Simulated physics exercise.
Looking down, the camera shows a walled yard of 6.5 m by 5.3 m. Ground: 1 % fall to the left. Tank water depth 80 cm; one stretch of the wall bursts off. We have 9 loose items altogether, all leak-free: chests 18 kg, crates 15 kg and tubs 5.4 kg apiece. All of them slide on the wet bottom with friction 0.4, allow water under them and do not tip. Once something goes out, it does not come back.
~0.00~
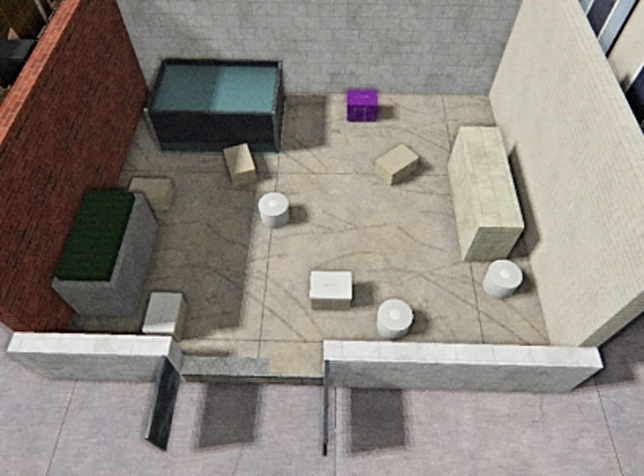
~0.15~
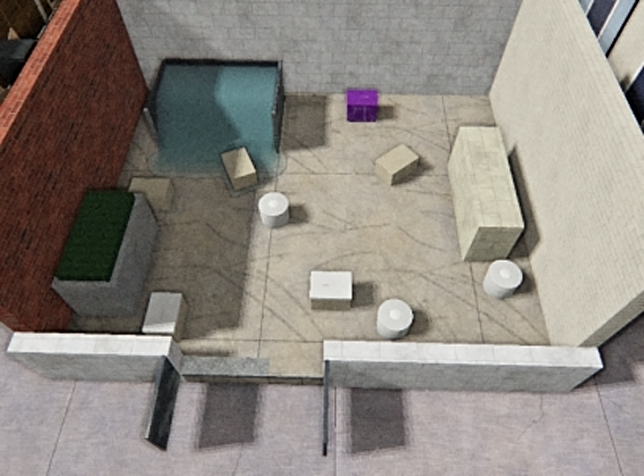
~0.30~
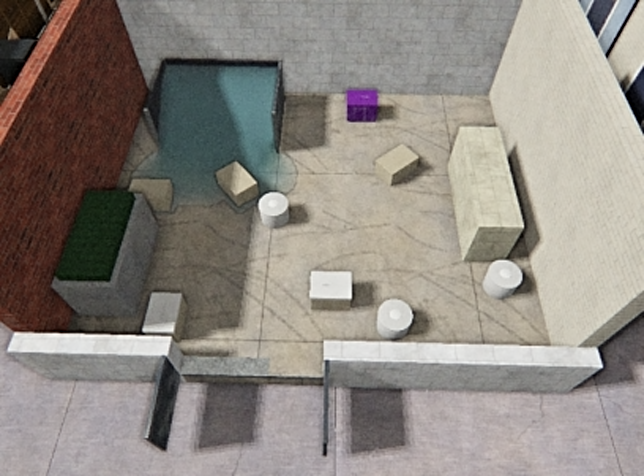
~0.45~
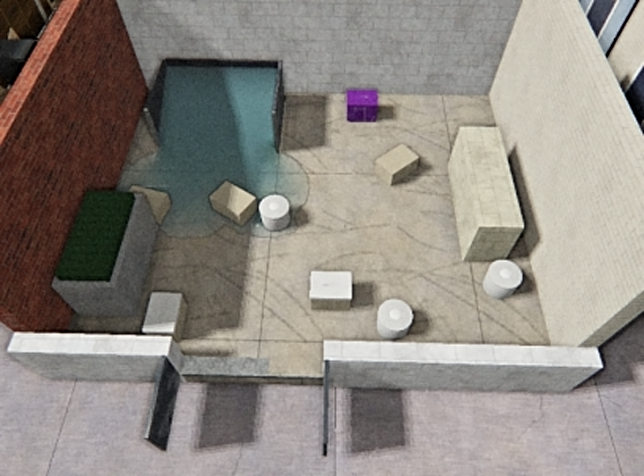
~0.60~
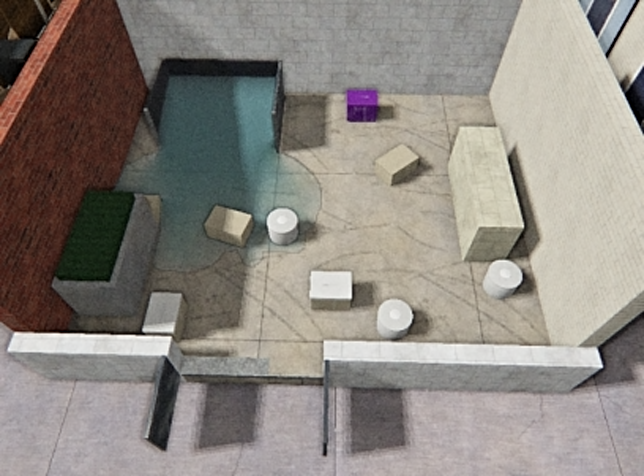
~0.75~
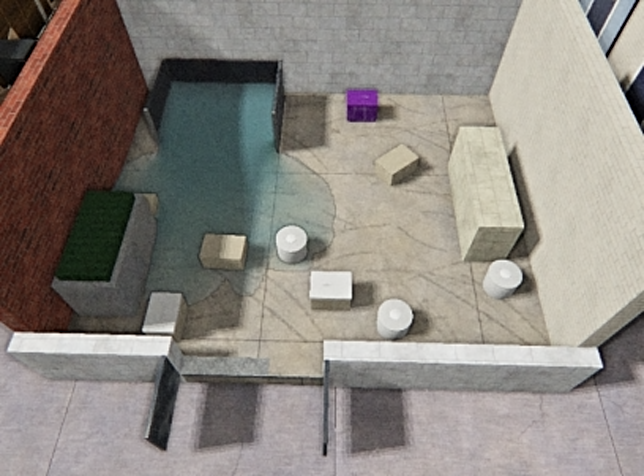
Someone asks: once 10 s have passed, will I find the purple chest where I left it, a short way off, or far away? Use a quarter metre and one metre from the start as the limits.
You will find it where you left it.
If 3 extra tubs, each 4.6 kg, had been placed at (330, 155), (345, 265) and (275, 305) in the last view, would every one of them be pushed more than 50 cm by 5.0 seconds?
The first one ends up inside that, the second beyond that, the third beyond that.
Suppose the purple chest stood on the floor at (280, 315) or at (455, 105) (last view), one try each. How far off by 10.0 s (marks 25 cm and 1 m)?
Run one, it gets swept far; run two, it remains planted.
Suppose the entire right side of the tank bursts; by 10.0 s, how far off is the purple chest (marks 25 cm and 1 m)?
My answer is that the purple chest is flushed far out.
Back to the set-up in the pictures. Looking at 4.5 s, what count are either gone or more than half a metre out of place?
Count: 6.
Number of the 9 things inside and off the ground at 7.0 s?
Just then, the number is 3.
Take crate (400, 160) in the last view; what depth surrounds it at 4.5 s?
Depth: Near 0 cm.
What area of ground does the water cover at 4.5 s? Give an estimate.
About 24 m2 is covered.
After 2.0 s the purple chest is near (363, 98), 0.0 m from its start, aground; 1 of 9 are out; 3 afloat.
After 4.5 s the purple chest is near (363, 98), 0.0 m from its start, aground; 3 of 9 are out; 3 afloat.
After 7.0 s the purple chest is near (363, 98), 0.0 m from its start, aground; 3 of 9 are out; 3 afloat.
After 10.0 s the purple chest is near (363, 98), 0.0 m from its start, aground; 3 of 9 are out; 1 afloat.
